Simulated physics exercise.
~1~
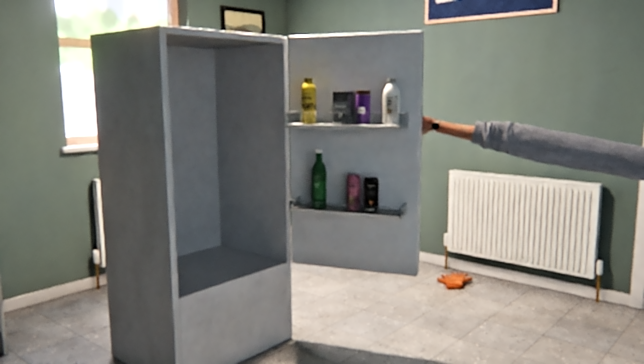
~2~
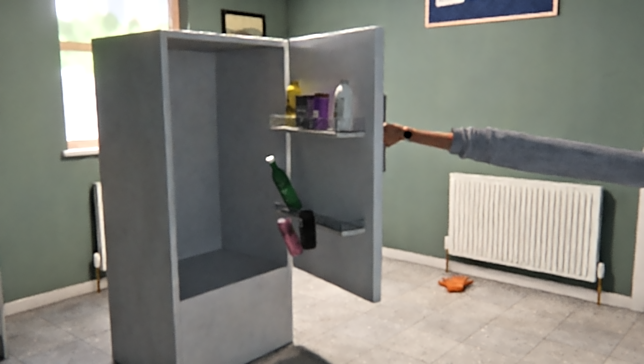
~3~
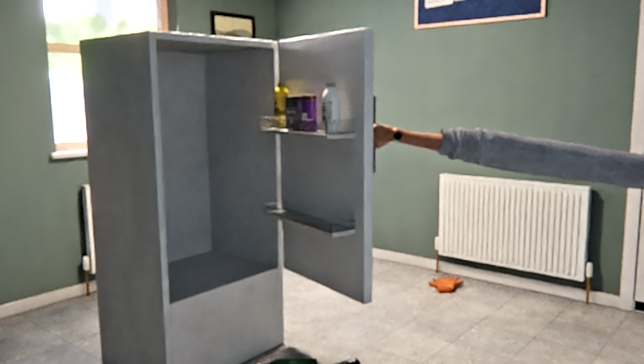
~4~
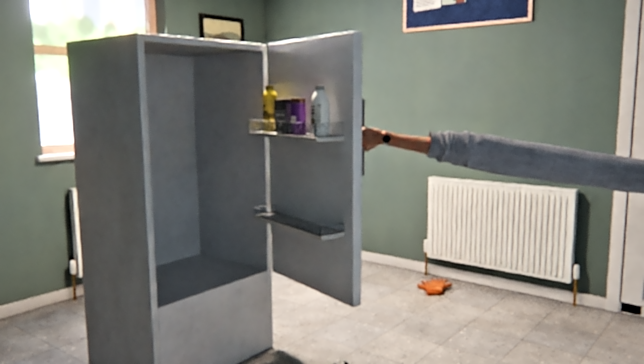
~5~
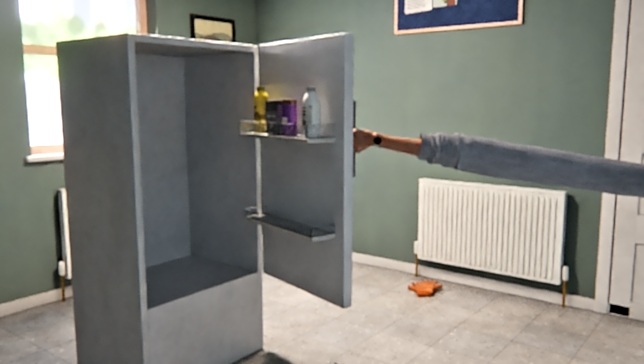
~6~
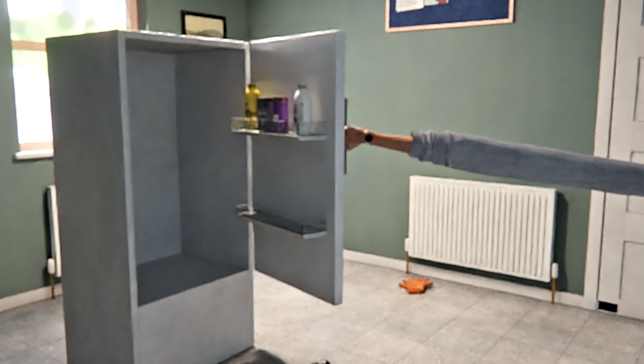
Three lower-rack containers tumble out as a hand swings the gray door partway shut and stops.
